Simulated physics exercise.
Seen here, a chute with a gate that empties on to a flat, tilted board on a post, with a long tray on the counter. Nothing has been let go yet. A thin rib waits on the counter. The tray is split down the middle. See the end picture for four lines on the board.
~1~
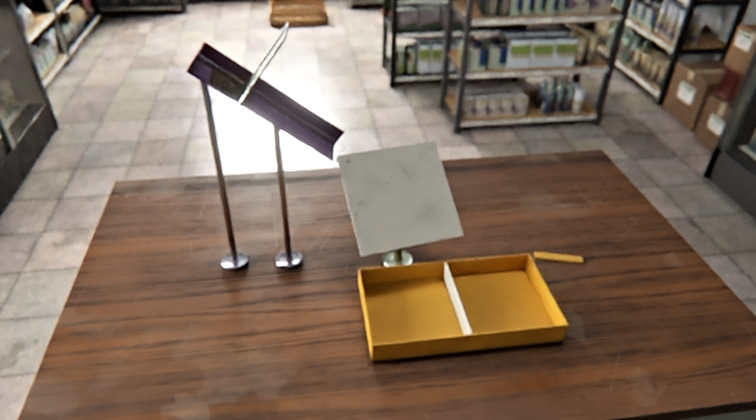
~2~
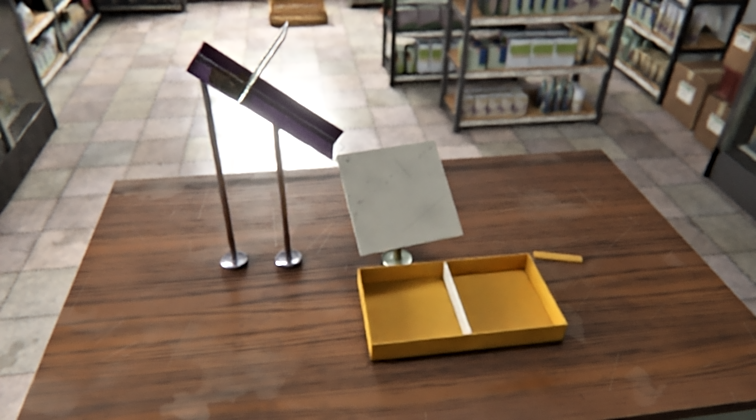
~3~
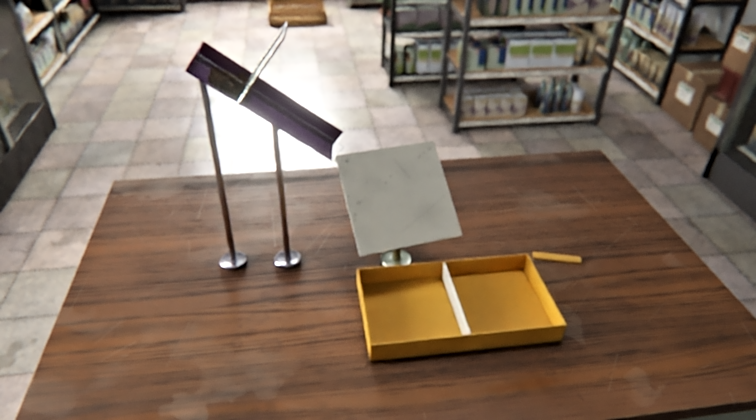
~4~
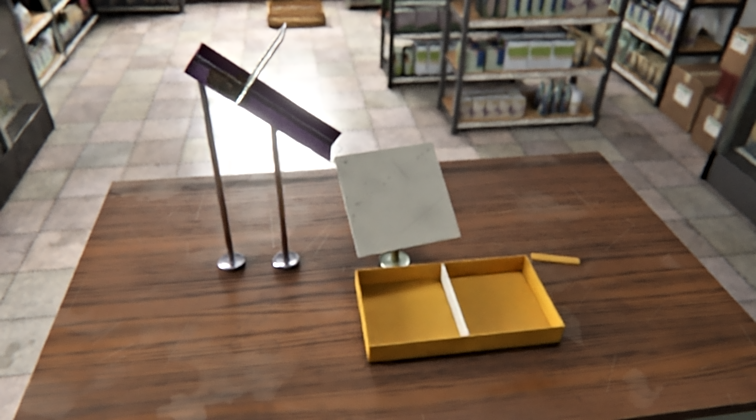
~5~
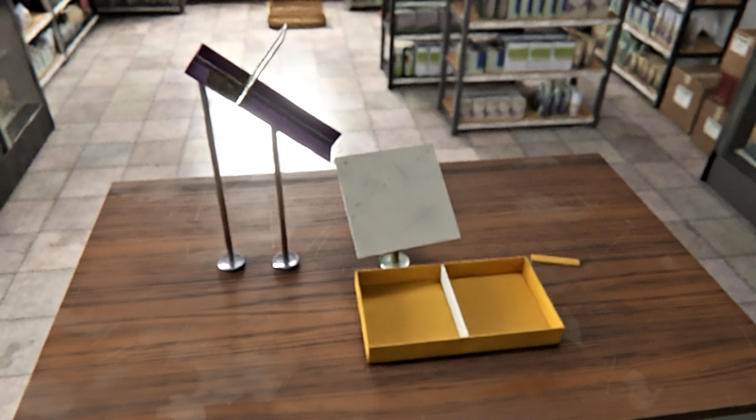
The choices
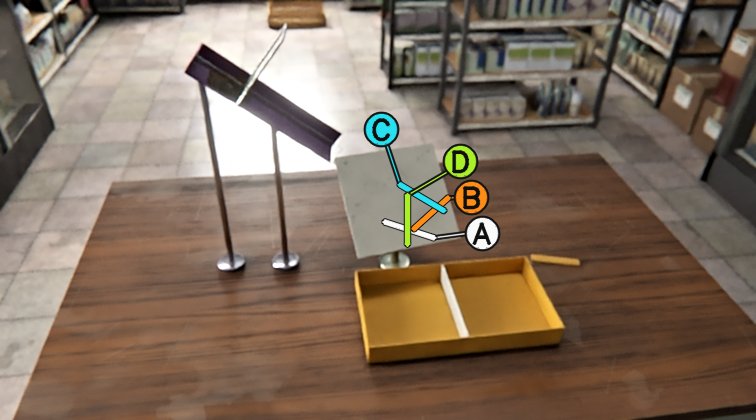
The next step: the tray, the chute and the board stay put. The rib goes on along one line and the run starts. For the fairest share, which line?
Line C does it best.
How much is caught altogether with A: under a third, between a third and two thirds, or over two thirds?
It is over two thirds.
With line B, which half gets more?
The left half.
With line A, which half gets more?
More lands on the right.
On the marked copy, line A from (384, 221) to (433, 237); line B from (448, 197) to (413, 228); line C from (400, 184) to (443, 210); line D from (407, 195) to (407, 244).
With A, of what is caught, about a tenth in the left half, almost all in the right.
With B, of what is caught, almost all in the left half, just a few in the right.
With C, of what is caught, roughly a third in the left half, roughly two thirds in the right.
With D, of what is caught, almost all in the left half, about a tenth in the right.
